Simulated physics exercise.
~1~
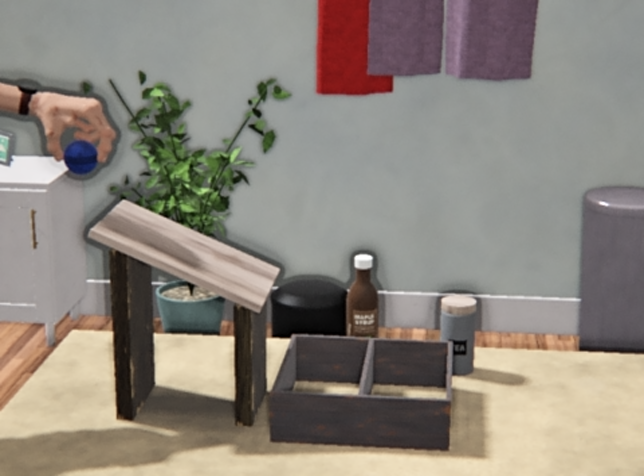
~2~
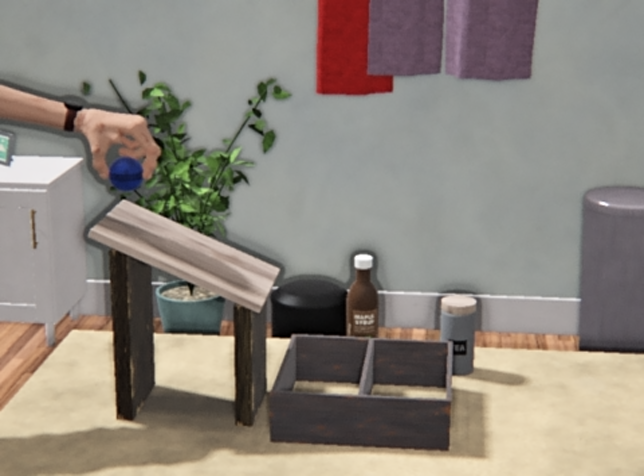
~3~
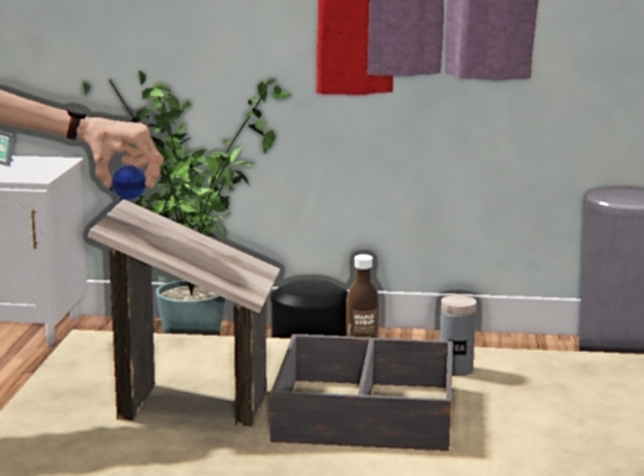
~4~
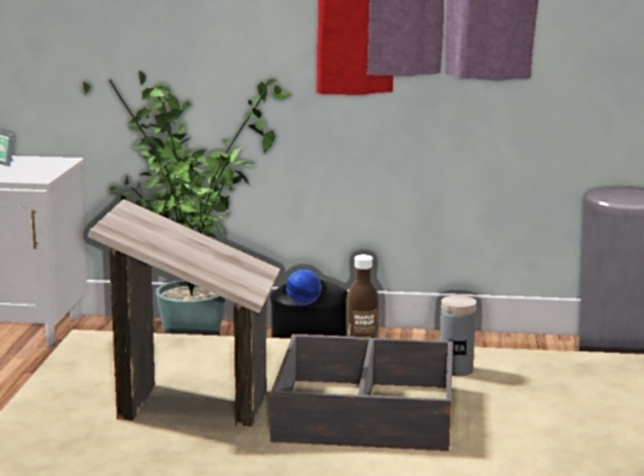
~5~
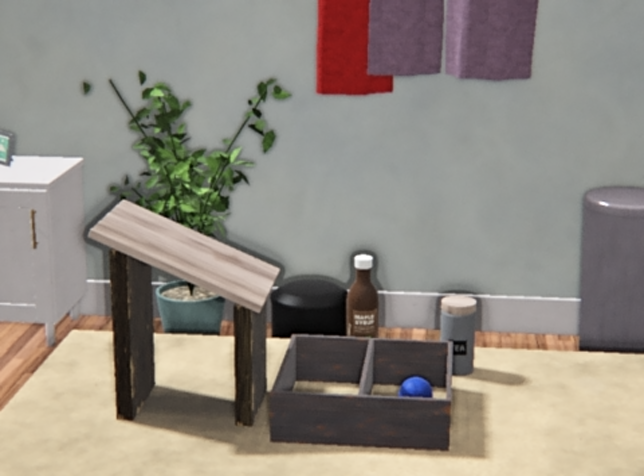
Blue ball released by a hand above a sloping board, dropping off to the right and landing in the tray's farther bay.
